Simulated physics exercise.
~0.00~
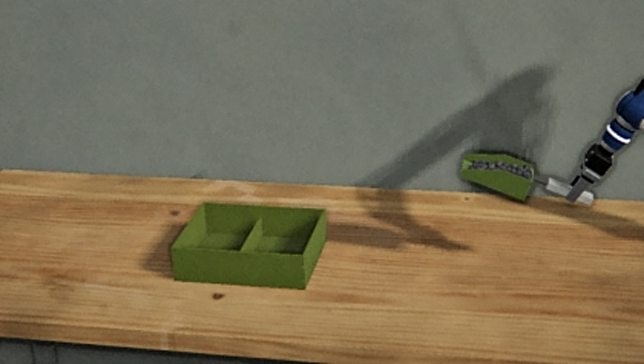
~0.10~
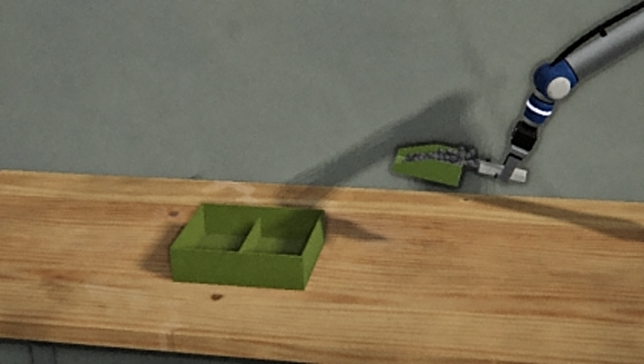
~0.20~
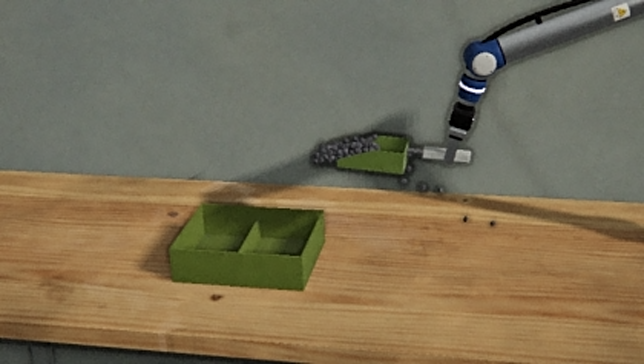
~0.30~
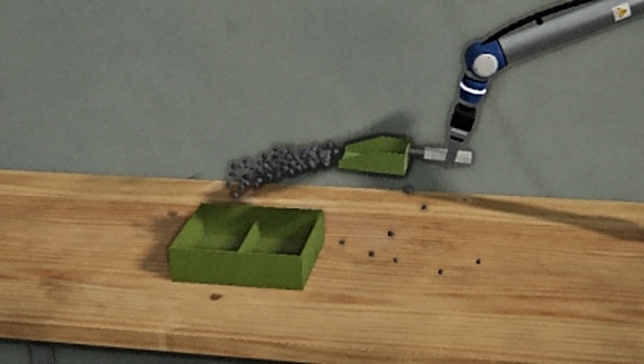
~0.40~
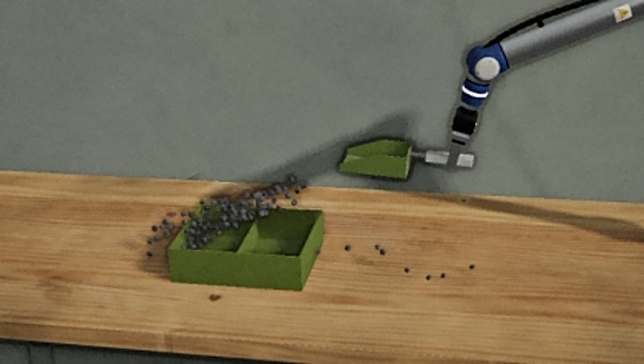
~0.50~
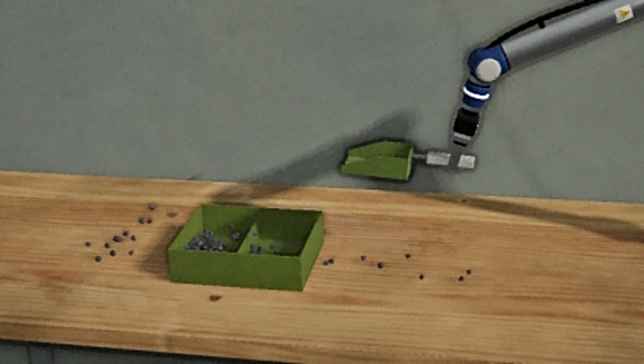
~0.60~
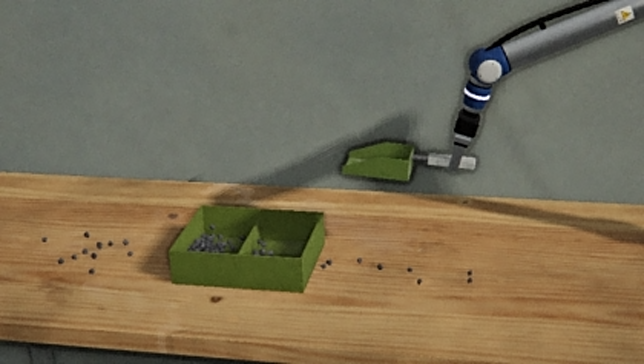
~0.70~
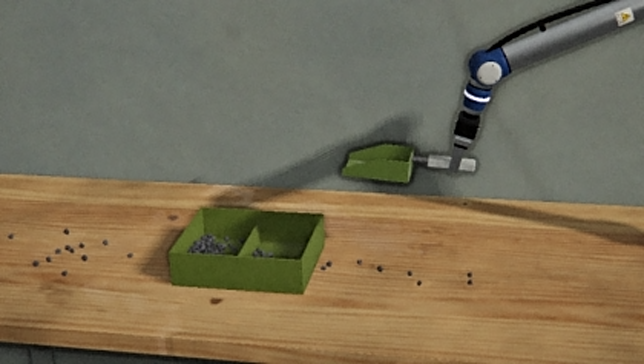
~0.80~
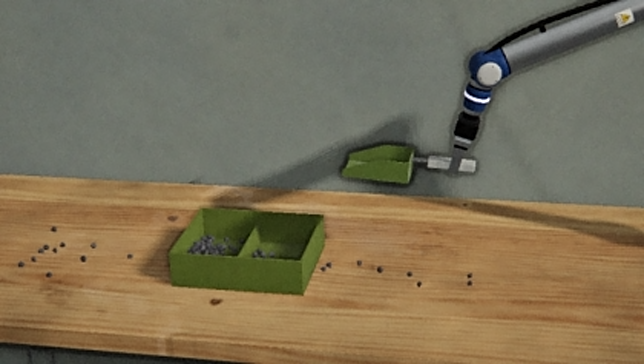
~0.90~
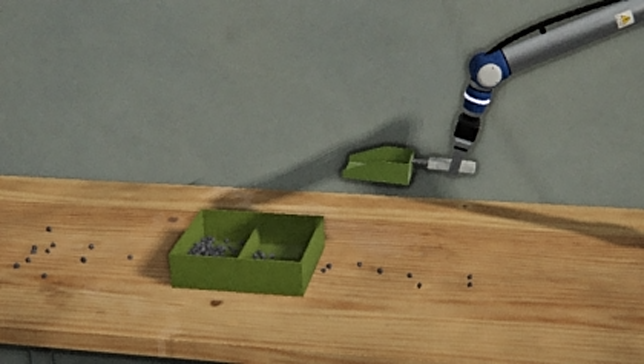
The clip opens with a robot arm at the right holding a green scoop of small dark pebbles above a wooden table, where a green bin with two compartments sits. The arm swings the scoop left and stops short of the bin, the scoop tipping slightly. The pebbles slide out over the front and fly left in a long stream, while a few drop onto the table. Most of them rain into the bin, mainly its left compartment, and some scatter beyond it. The strays roll out and settle on both sides, while the empty scoop hangs nearly still.
